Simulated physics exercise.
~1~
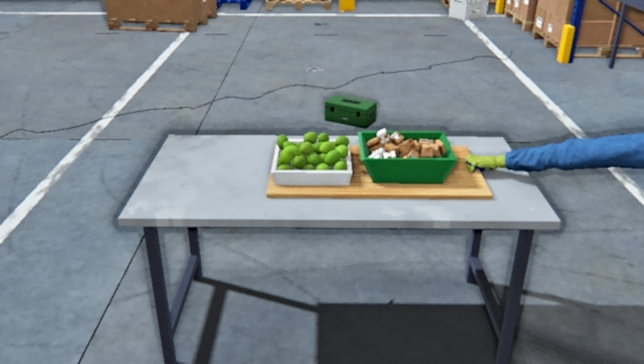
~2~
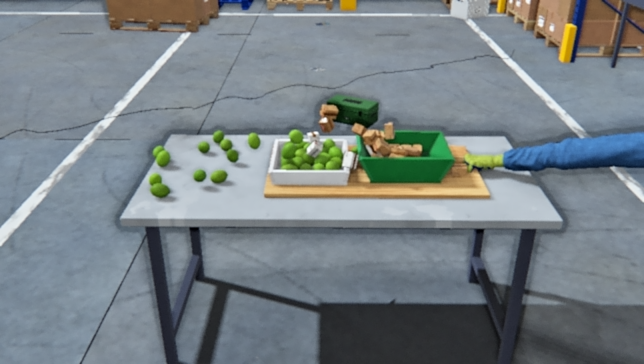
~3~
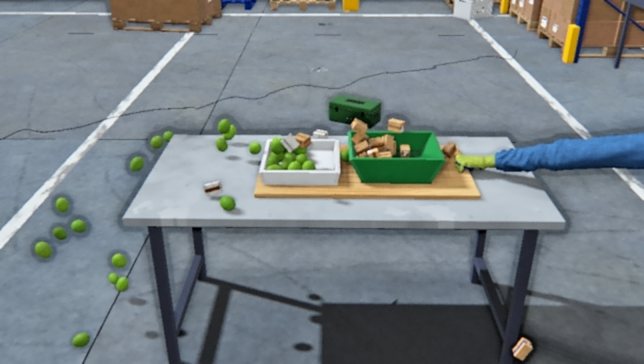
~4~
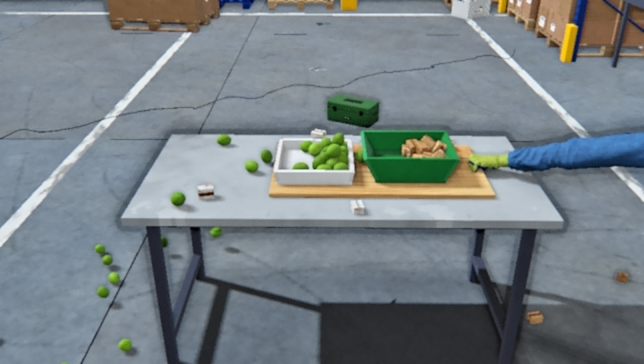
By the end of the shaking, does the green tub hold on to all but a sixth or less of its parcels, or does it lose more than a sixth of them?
It loses more than a sixth of its parcels, though most of them stay in the green tub.
